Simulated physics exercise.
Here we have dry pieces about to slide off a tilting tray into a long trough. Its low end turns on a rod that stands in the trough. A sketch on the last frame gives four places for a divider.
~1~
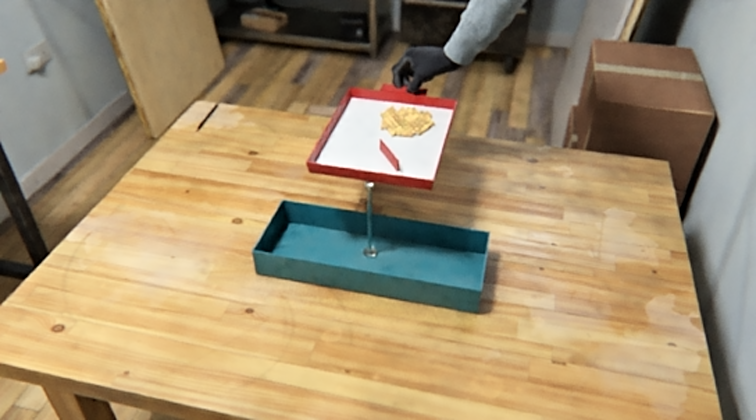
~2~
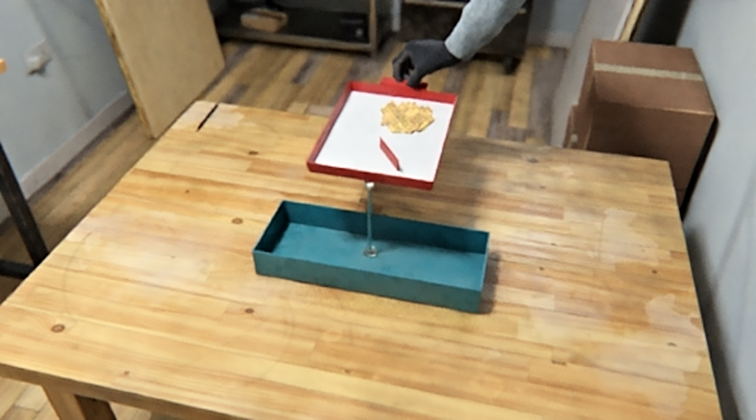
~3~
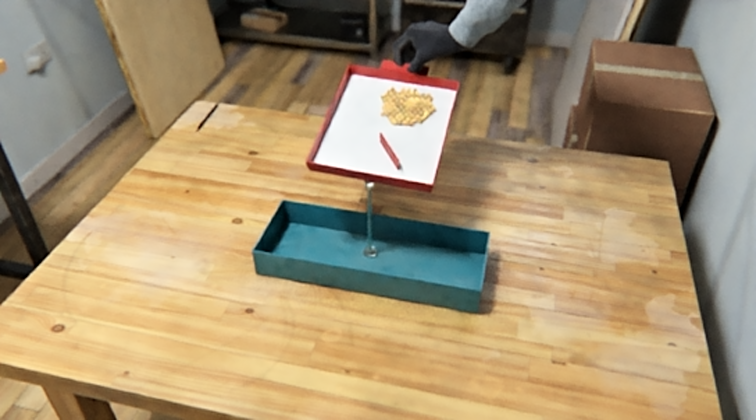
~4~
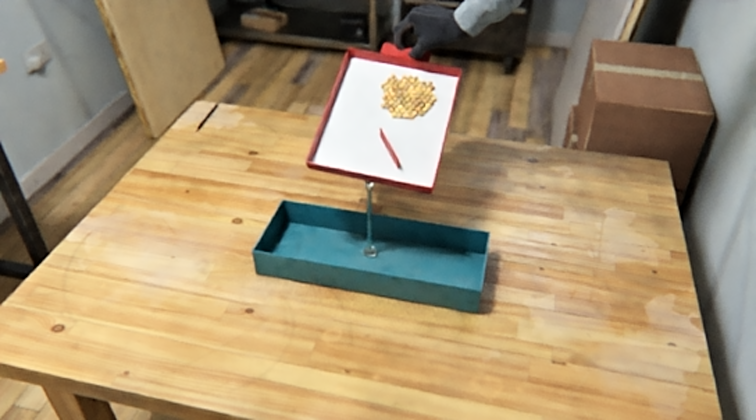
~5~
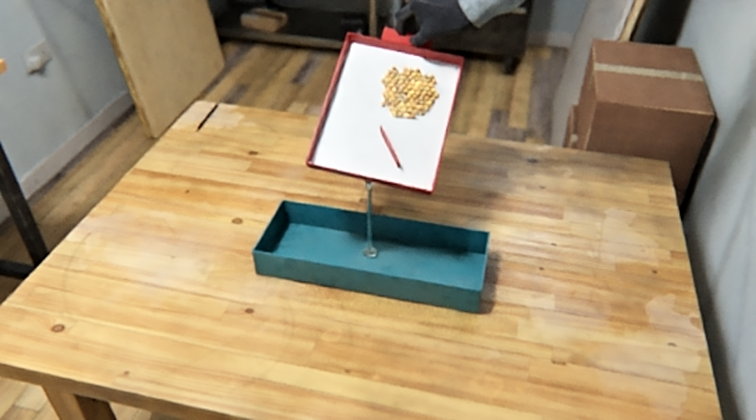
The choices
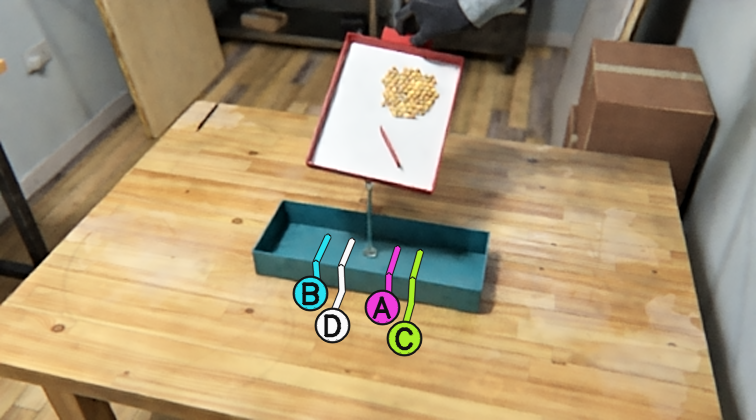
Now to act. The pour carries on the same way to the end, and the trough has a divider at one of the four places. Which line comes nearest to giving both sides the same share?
The answer is line C.
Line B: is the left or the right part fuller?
The right side.
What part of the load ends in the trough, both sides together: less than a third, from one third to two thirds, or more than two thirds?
More than two thirds.
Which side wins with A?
More lands on the right.
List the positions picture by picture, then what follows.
In the first frame, corners of the pouring end at (308, 161) and (432, 179), level; middle of the load at (404, 121), dried chickpeas.
In the second frame, corners of the pouring end at (308, 161) and (432, 180), barely tipped; fin from (380, 137) to (398, 161).
In the third frame, corners of the pouring end at (308, 161) and (432, 183), a little tipped; front corners of the trough at (253, 251) and (481, 290).
In the fourth frame, corners of the pouring end at (308, 160) and (432, 186), clearly tipped; far corners at (350, 49) and (460, 69).
In the fifth frame, corners of the pouring end at (308, 161) and (431, 189), clearly tipped; the right corner sinks clearly lower.
On the marked copy, line A crosses the front rim at (389, 274); line B crosses the front rim at (316, 262); line C crosses the front rim at (412, 278); line D crosses the front rim at (341, 266).
If A is chosen, of what is caught, a small part on the left of the divider, nearly all on the right.
If B is chosen, of what is caught, none on the left of the divider, all on the right.
If C is chosen, of what is caught, about half on the left of the divider, about half on the right.
If D is chosen, of what is caught, none on the left of the divider, all on the right.
